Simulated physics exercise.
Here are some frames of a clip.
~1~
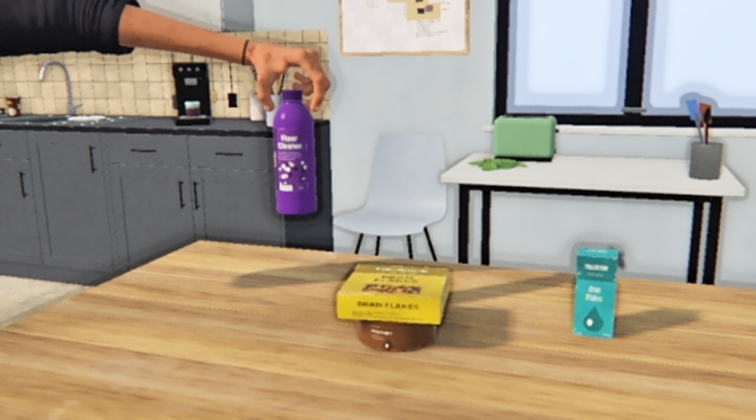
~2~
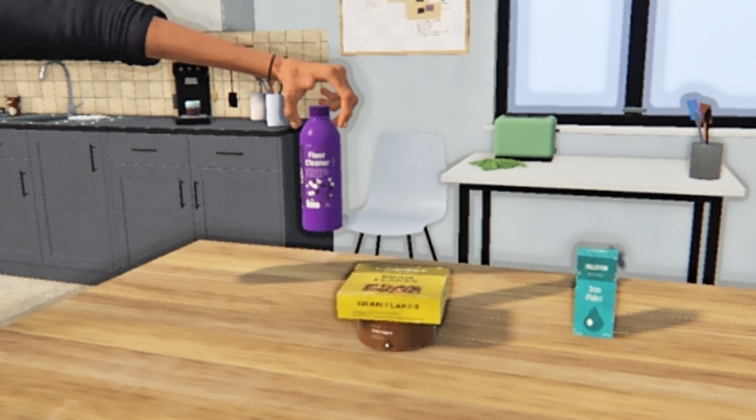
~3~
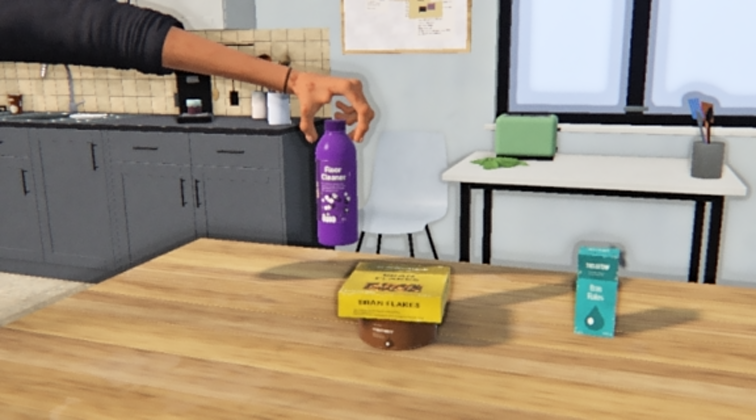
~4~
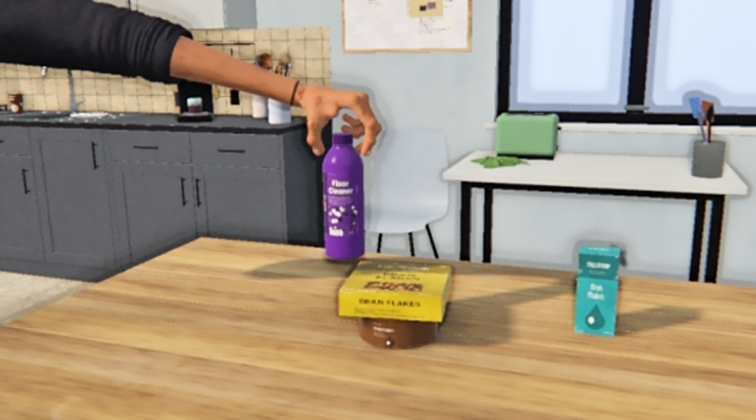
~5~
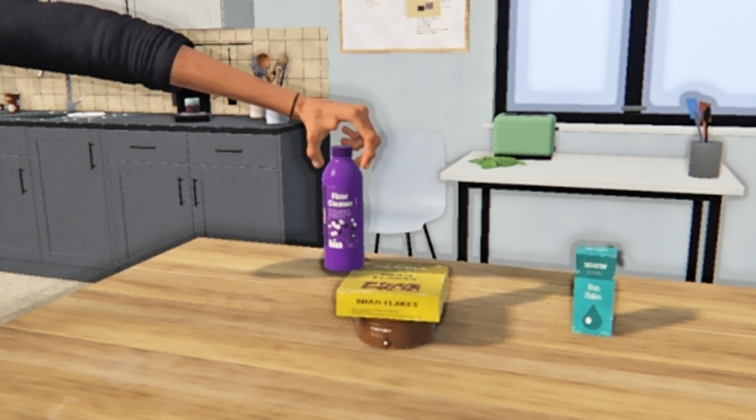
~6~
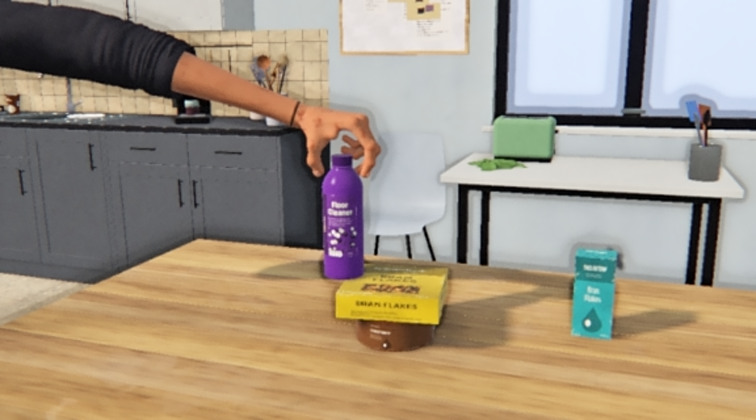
At first, a hand holds a purple bottle in the air above a wooden table, left of a yellow packet sitting on a brown object, with a turquoise carton at right. The hand moves the bottle right and downward, then lowers it more slowly to just behind the packet's left side.
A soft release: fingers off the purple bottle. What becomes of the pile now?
The pile falls over.
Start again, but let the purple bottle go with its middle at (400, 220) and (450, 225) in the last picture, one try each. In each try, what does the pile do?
Attempt one, the pile survives; attempt two, it falls over.
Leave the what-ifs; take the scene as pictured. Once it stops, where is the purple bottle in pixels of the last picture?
I'd say around (275, 306) in the last view.
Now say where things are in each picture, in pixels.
In the first picture, on its way; purple bottle (295, 152); yellow packet (396, 292).
In the second picture, on its way; purple bottle (321, 168); turquoise carton (596, 292).
In the third picture, on its way; purple bottle (337, 182).
In the fourth picture, on its way; purple bottle (344, 195); yellow packet (398, 289).
In the fifth picture, on its way; purple bottle (344, 207); turquoise carton (594, 291).
In the sixth picture, in place under the hand; purple bottle (343, 216).
Then, 0.40 s later than the last frame, purple bottle tilted by 33° near (312, 227).
Then, 0.50 s later than the last frame, purple bottle now fallen.
When it is over, fallen, purple bottle; the other 3 as before. End places, in pixels of the last picture, purple bottle near (275, 306). The pile loses its balance.
